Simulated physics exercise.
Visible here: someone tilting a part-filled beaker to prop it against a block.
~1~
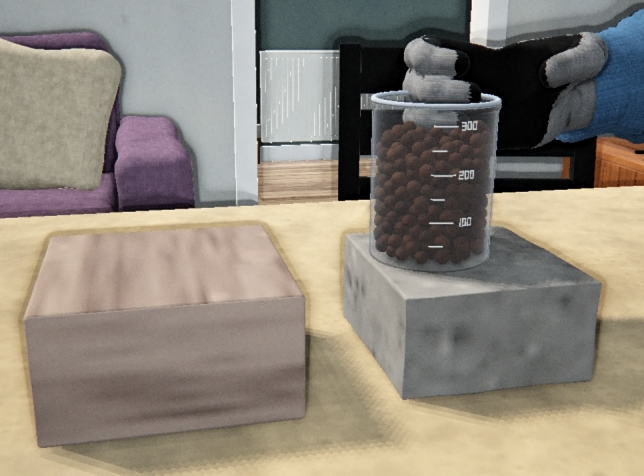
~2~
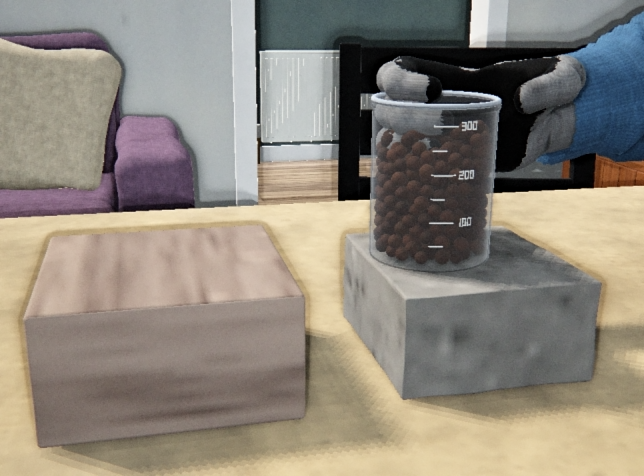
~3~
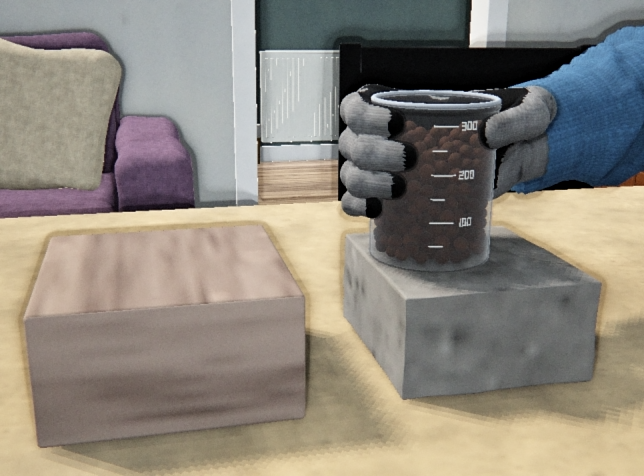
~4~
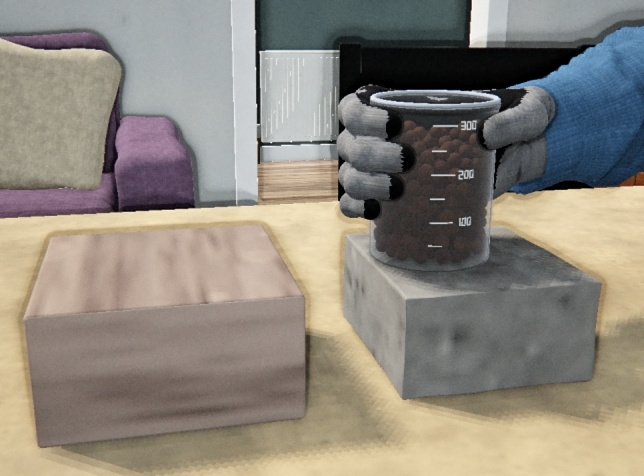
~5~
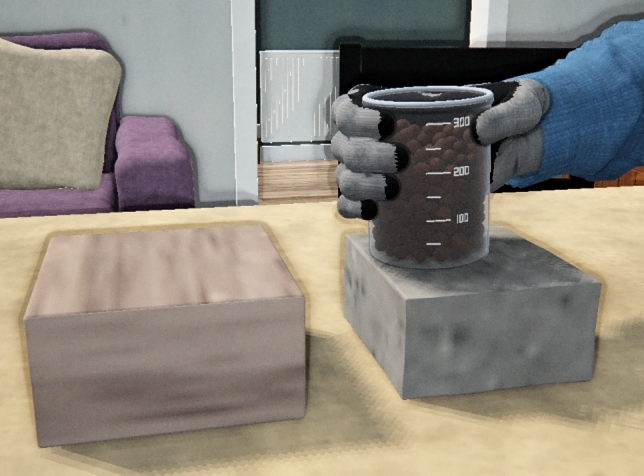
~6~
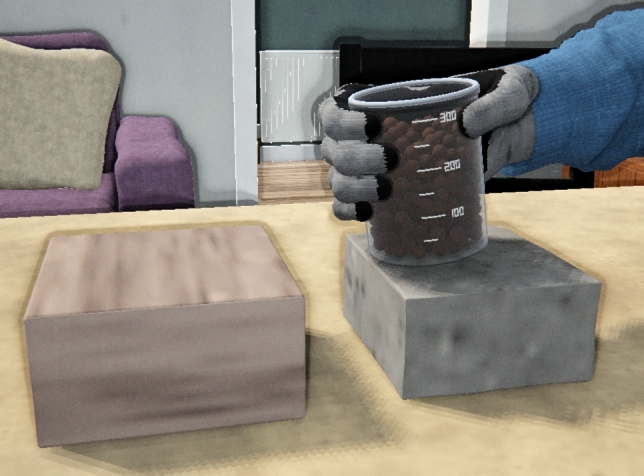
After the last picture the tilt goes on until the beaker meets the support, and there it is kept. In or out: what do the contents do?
The load, in the end, escapes its holder.
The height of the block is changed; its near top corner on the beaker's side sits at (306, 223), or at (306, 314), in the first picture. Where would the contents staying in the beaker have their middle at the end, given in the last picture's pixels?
Final centres, last view - around (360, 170) first, around (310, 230) second.
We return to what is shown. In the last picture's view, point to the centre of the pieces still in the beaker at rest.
It comes out near (318, 205) in the last picture, I'd say.
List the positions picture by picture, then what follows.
Beaker at (432, 177), three quarters full of allspice berries; block at (167, 320), its top about level with the beaker's foot, in the first frame.
Beaker at (432, 177), upright; rim at (377, 101); top of the contents at (432, 140), in the second frame.
Beaker at (432, 177), upright; rim at (377, 101); block at (167, 320), in the third frame.
Beaker at (431, 177), upright; rim at (377, 101); top of the contents at (432, 140), in the fourth frame.
Beaker at (428, 174), leaning 3°; rim at (369, 101); block at (167, 320), in the fifth frame.
Beaker at (420, 170), leaning 8°; rim at (354, 102); block at (167, 320), its top about level with the beaker's foot, in the sixth frame.
Then, 0.47 s past the last view, the beaker leans 27°; everything is still inside.
Then, 1.06 s past the last view, the beaker leans 52°; everything is still inside.
Then, 1.70 s past the last view, the beaker leans 78°; a stray few of the allspice berries out of it.
Finally, the beaker rests on the block at 83°; a small part of the allspice berries out of it.
